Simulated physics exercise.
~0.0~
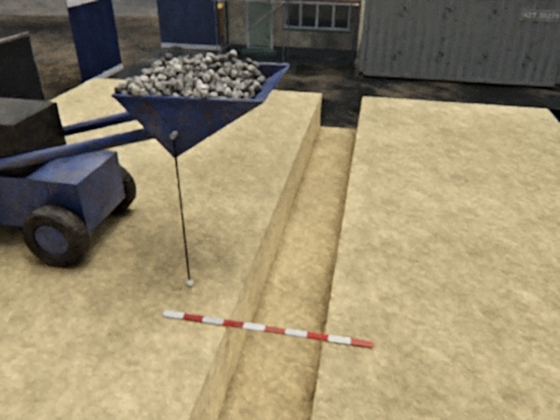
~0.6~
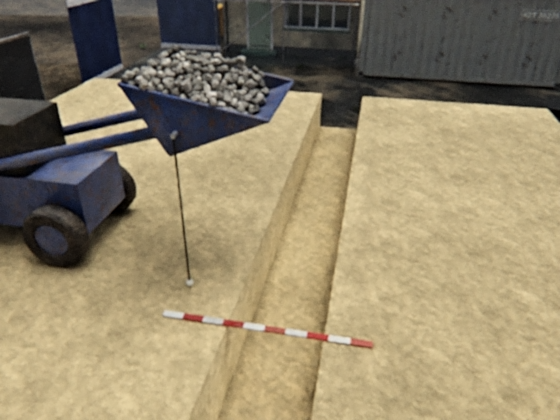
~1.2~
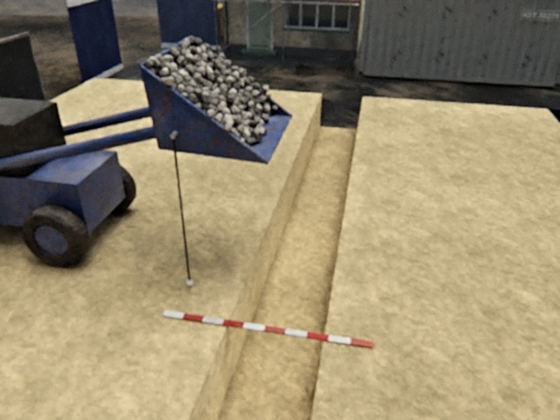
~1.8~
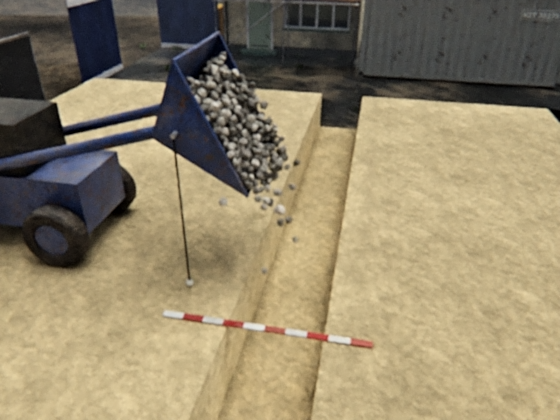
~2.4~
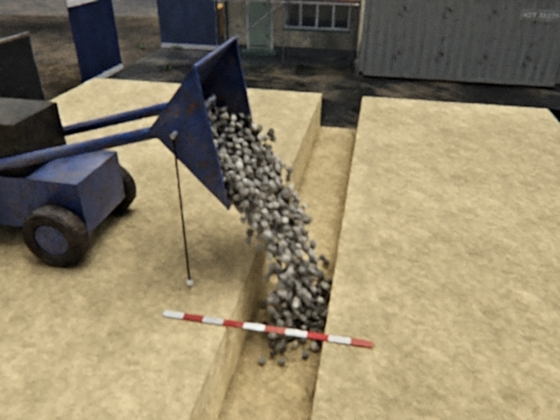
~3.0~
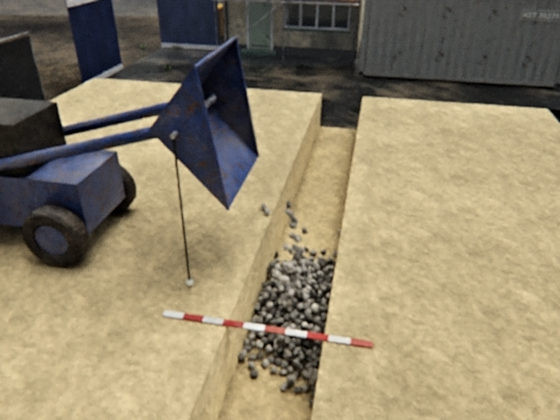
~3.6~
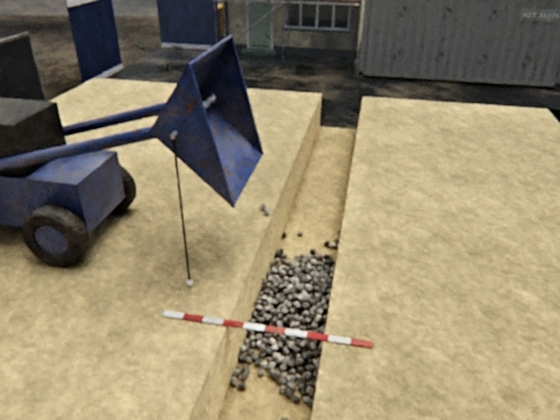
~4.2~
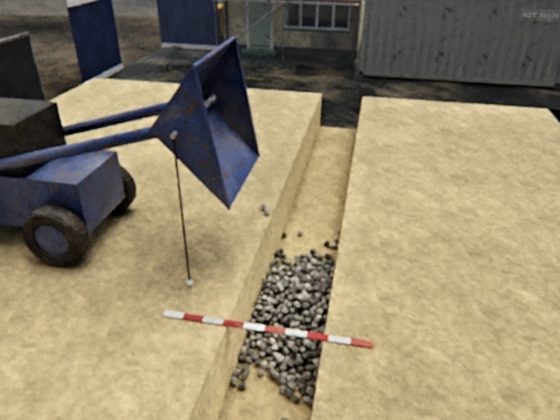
In a yard beside a narrow, straight trench, a blue loader tipped its raised bucket of grey stones forward until they poured down into the trench, then jerked the empty bucket slightly, leaving a long heap lying beneath a red-and-white striped staff.
